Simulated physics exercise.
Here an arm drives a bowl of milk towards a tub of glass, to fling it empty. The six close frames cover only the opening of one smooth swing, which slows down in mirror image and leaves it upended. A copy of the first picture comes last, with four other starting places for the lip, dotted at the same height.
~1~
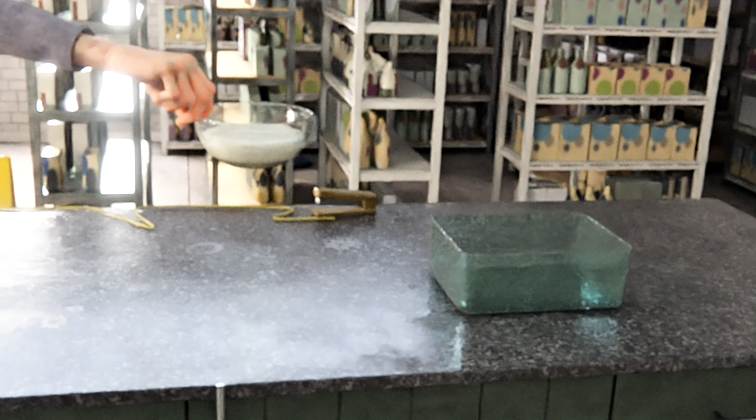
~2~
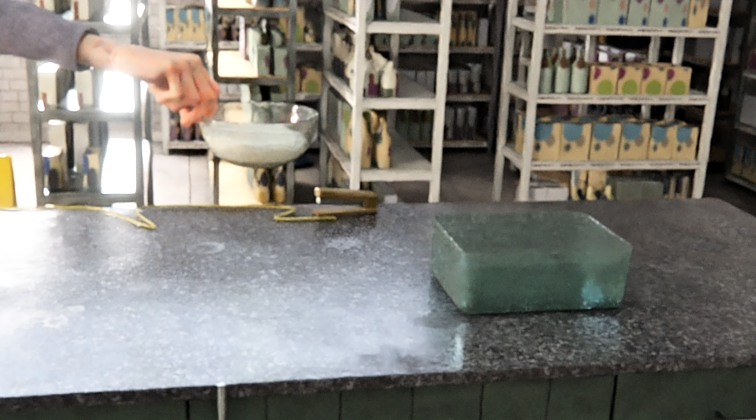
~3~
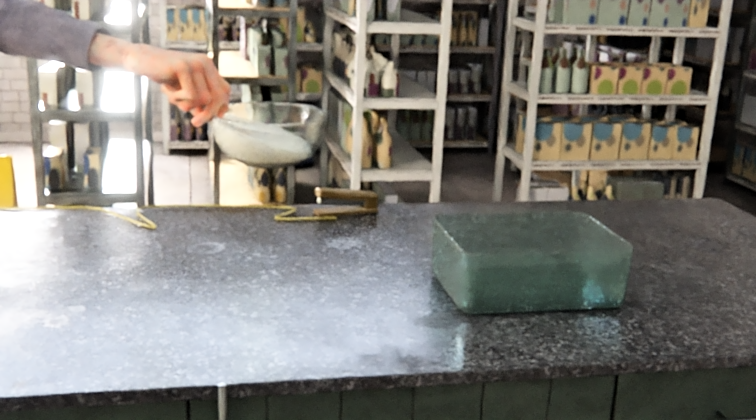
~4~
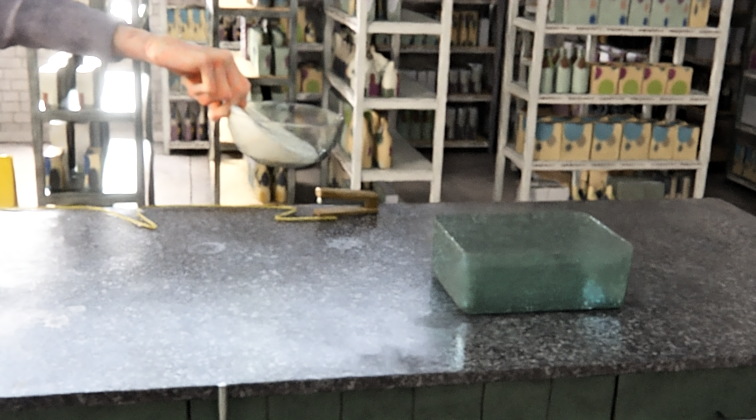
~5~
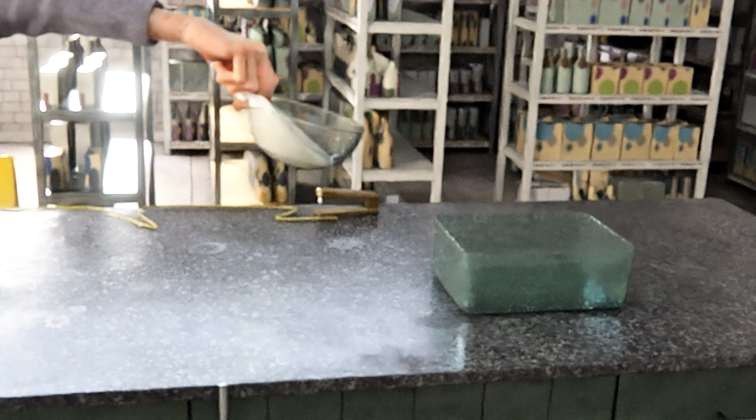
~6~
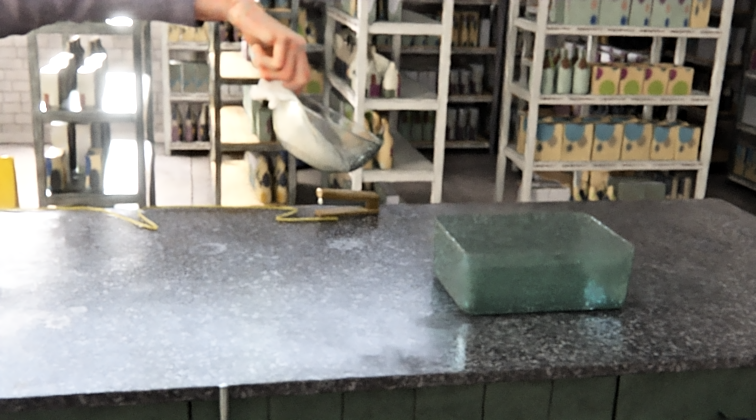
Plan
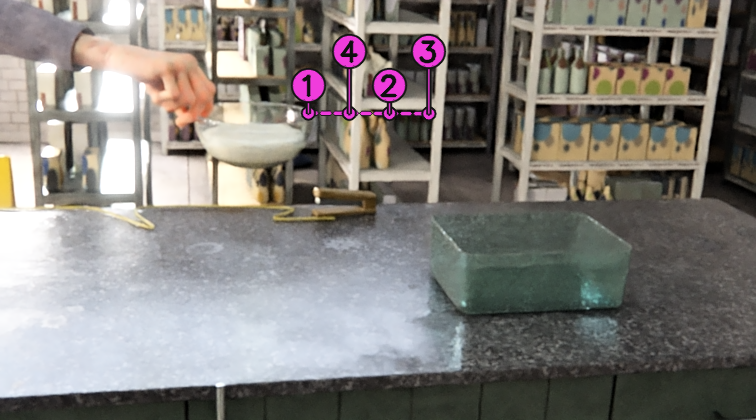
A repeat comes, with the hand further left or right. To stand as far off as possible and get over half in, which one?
The limit is 4.
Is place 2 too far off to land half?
No, not at all.
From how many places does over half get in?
Three of them.
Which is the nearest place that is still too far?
Place 1.
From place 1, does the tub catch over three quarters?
No, it does not.
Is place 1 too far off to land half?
Yes, it does.
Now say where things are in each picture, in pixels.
Upright, lip at (311, 113); tub from (457, 312) to (621, 305); nothing has left yet.
Upright, lip at (316, 112); nothing has left yet.
Upright, lip at (326, 113); nothing has left yet.
Tipped about 5°, lip at (342, 117); milk is over the rim, down to (242, 109).
Tipped about 14°, lip at (362, 126); milk is over the rim, down to (269, 104).
Tipped about 27°, lip at (380, 140); milk is over the rim, down to (269, 103).
On the marked copy, 1 at (308, 113); 2 at (389, 113); 3 at (428, 113); 4 at (349, 113).
With 1, about 34 % lands in the tub, 61 % falls short and 4 % goes beside or beyond.
With 2, about 81 % lands in the tub, 13 % falls short and 6 % goes beside or beyond.
With 3, about 82 % lands in the tub, 9 % falls short and 9 % goes beside or beyond.
With 4, about 63 % lands in the tub, 26 % falls short and 10 % goes beside or beyond.
